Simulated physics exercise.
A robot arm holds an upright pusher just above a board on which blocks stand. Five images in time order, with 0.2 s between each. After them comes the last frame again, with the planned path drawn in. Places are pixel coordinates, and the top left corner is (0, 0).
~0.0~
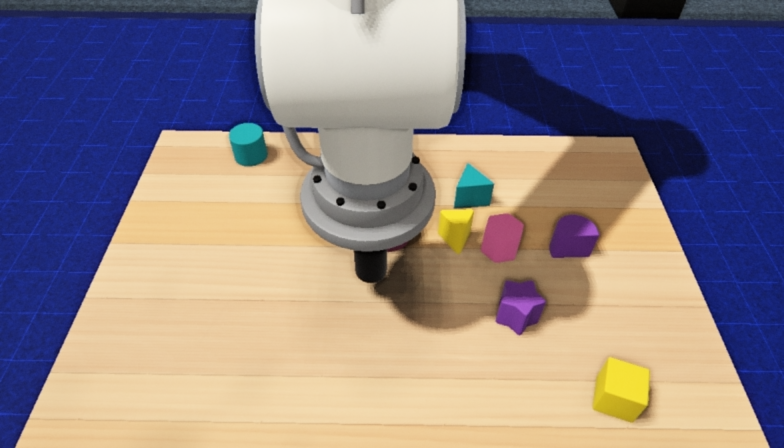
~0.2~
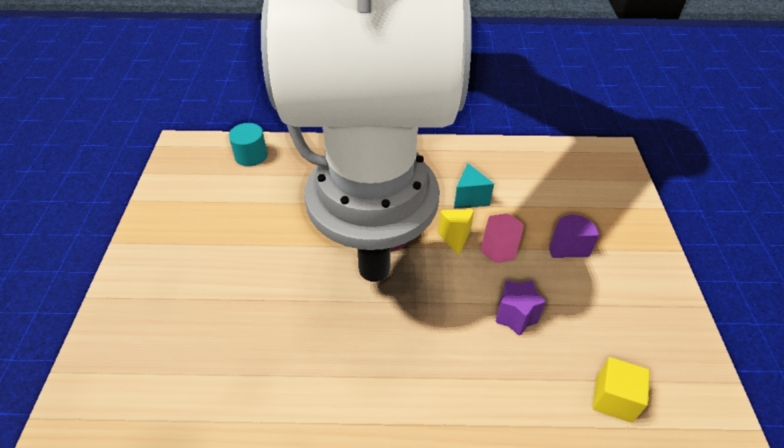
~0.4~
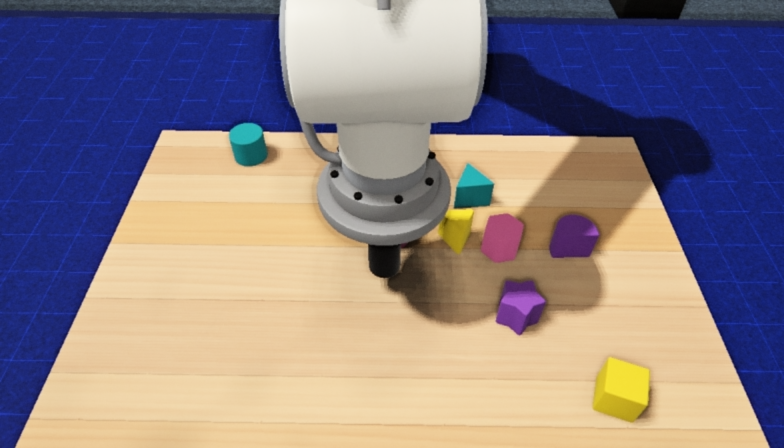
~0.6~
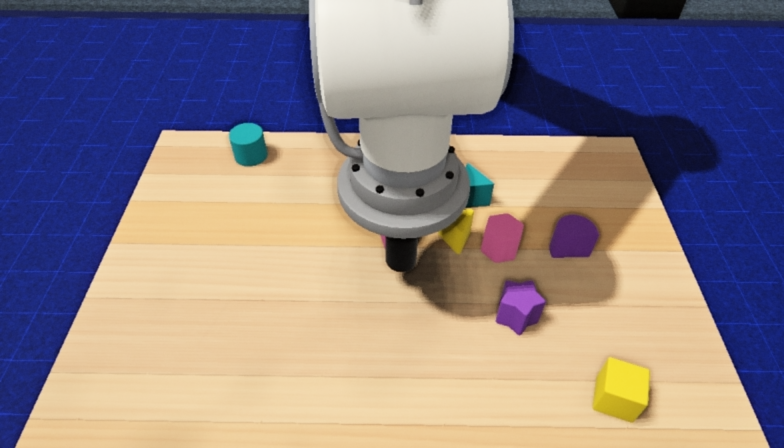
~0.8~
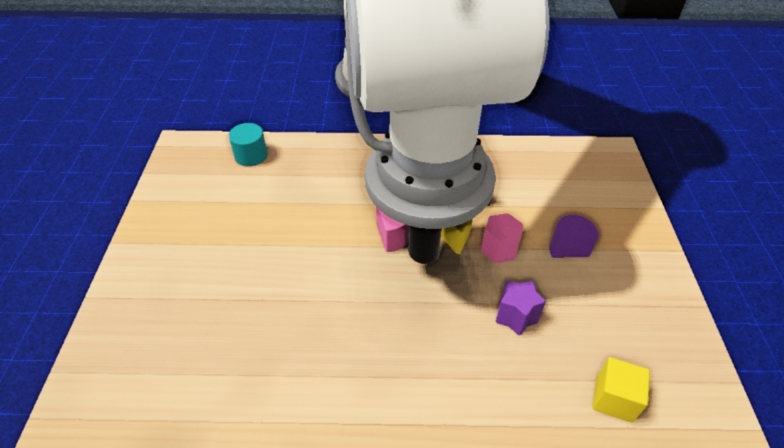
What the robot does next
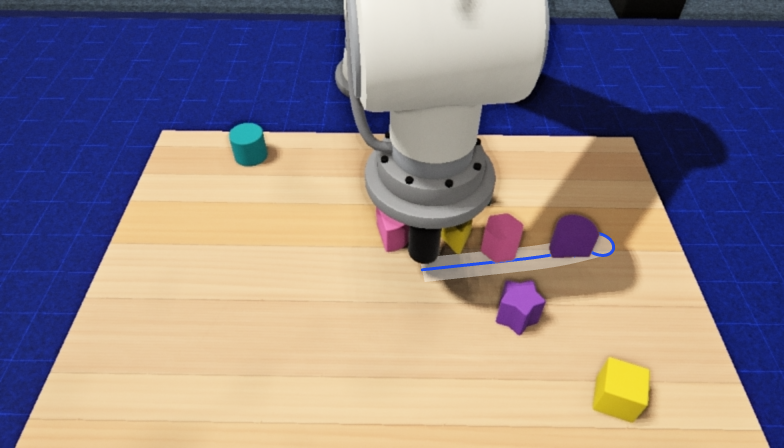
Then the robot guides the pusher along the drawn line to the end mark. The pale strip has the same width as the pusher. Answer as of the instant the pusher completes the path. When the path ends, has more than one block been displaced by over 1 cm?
I expect so.
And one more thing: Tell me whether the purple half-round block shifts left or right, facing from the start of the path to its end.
Left-hand side.
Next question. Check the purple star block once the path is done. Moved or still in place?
When the path is over, the purple star block is still on its spot.
Drawn move, from (422, 270) through (484, 263) and (544, 256) to (599, 244).
One third of the way, pusher (488, 247); pink six-sided block (511, 224).
Two thirds of the way, pusher (550, 240); pink six-sided block (537, 210), turned 60° anticlockwise; purple half-round block (583, 224), turned 15° anticlockwise.
At the end, pusher (606, 228); yellow triangle still; pink six-sided block (538, 210), turned 60° anticlockwise; purple star block still; purple half-round block (629, 207), turned 50° anticlockwise.
